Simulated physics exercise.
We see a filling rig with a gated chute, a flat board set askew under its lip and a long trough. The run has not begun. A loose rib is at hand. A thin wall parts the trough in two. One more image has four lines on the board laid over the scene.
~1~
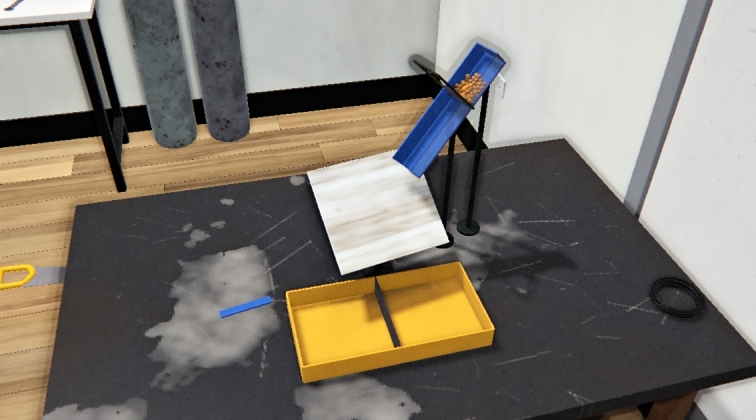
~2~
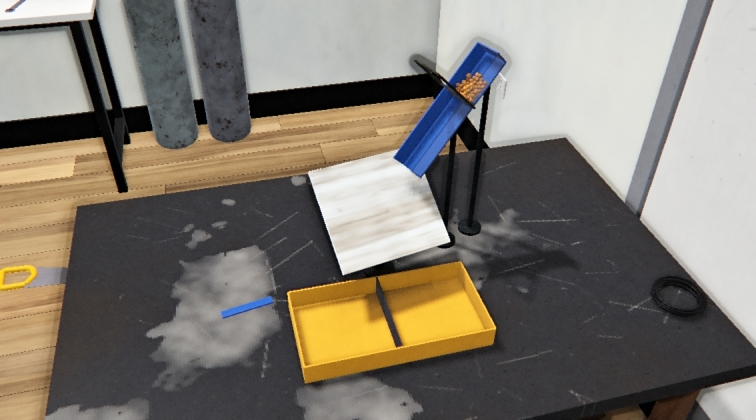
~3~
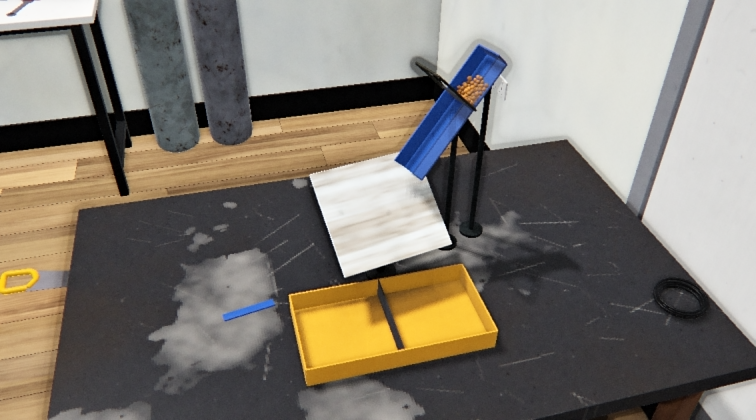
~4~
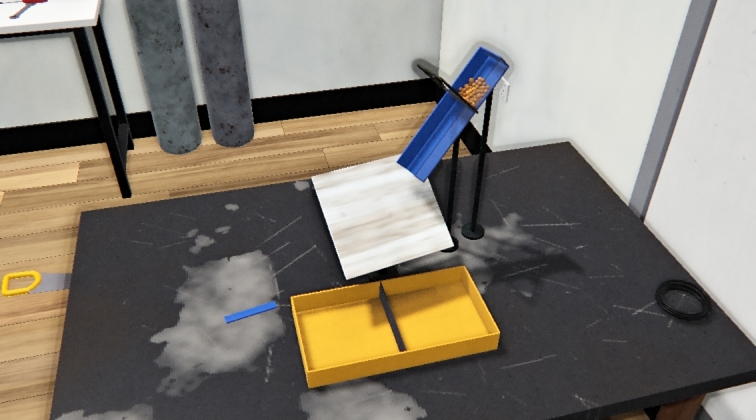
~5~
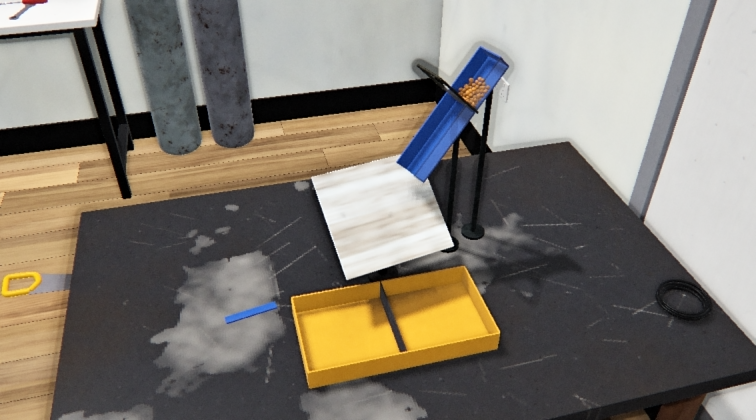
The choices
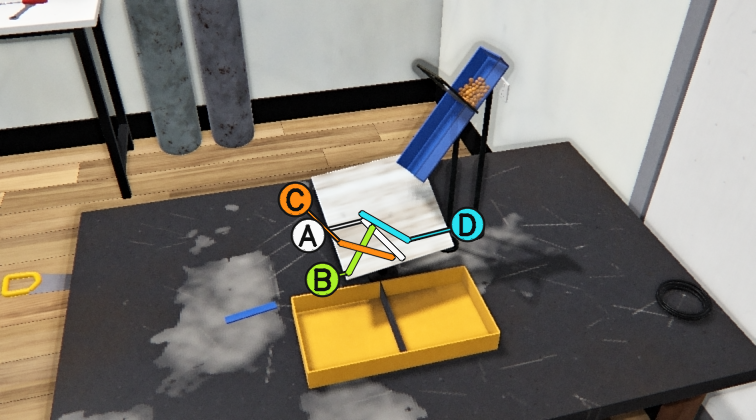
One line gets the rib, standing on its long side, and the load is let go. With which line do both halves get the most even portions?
Line B does it best.
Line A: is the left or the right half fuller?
More lands on the right.
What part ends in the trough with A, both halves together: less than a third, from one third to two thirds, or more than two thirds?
More than two thirds.
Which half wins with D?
More lands on the right.
On the marked copy, line A from (364, 220) to (402, 257); line B from (372, 227) to (348, 272); line C from (340, 243) to (392, 257); line D from (362, 213) to (407, 240).
If A is chosen, of what is caught, a small part in the left half, nearly all in the right.
If B is chosen, of what is caught, about two thirds in the left half, about a third in the right.
If C is chosen, of what is caught, a small part in the left half, nearly all in the right.
If D is chosen, of what is caught, a small part in the left half, nearly all in the right.
